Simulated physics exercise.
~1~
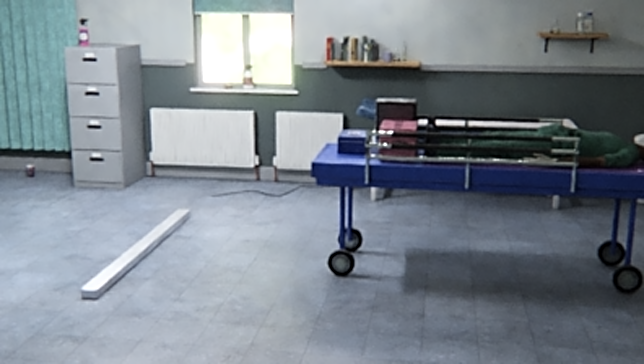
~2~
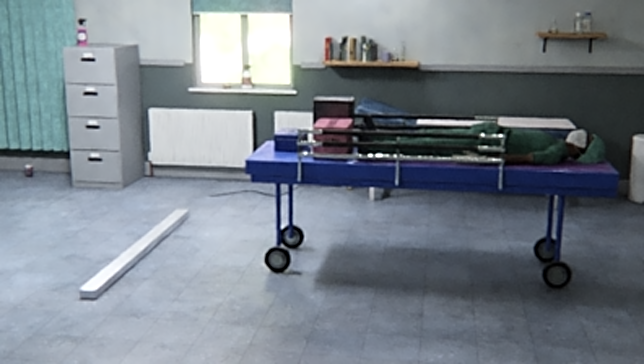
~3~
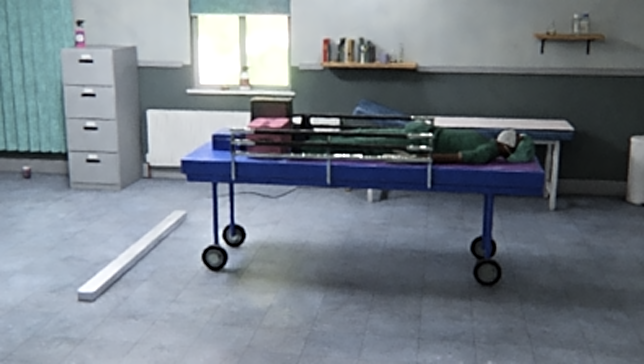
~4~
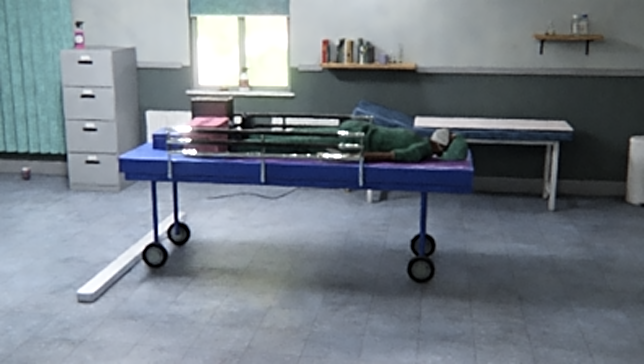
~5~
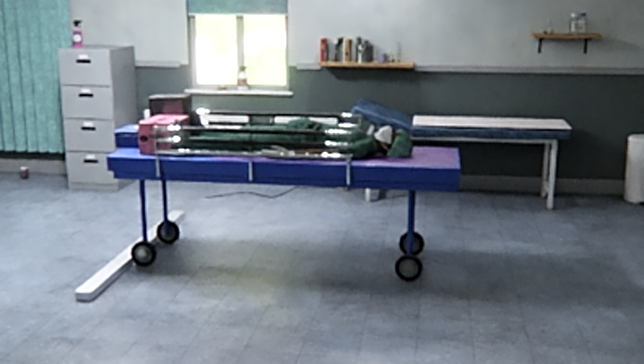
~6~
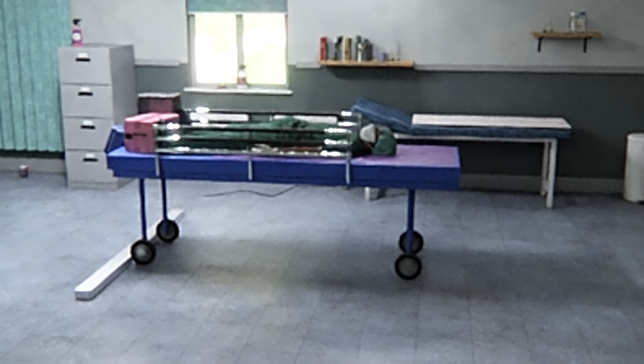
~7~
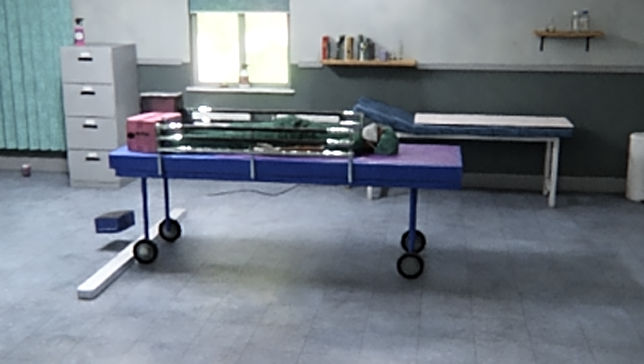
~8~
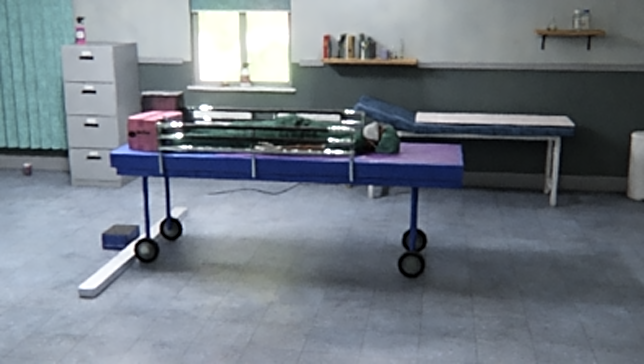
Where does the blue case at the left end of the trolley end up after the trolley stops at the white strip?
It tips over the left end of the trolley and ends up on the floor by the white strip.
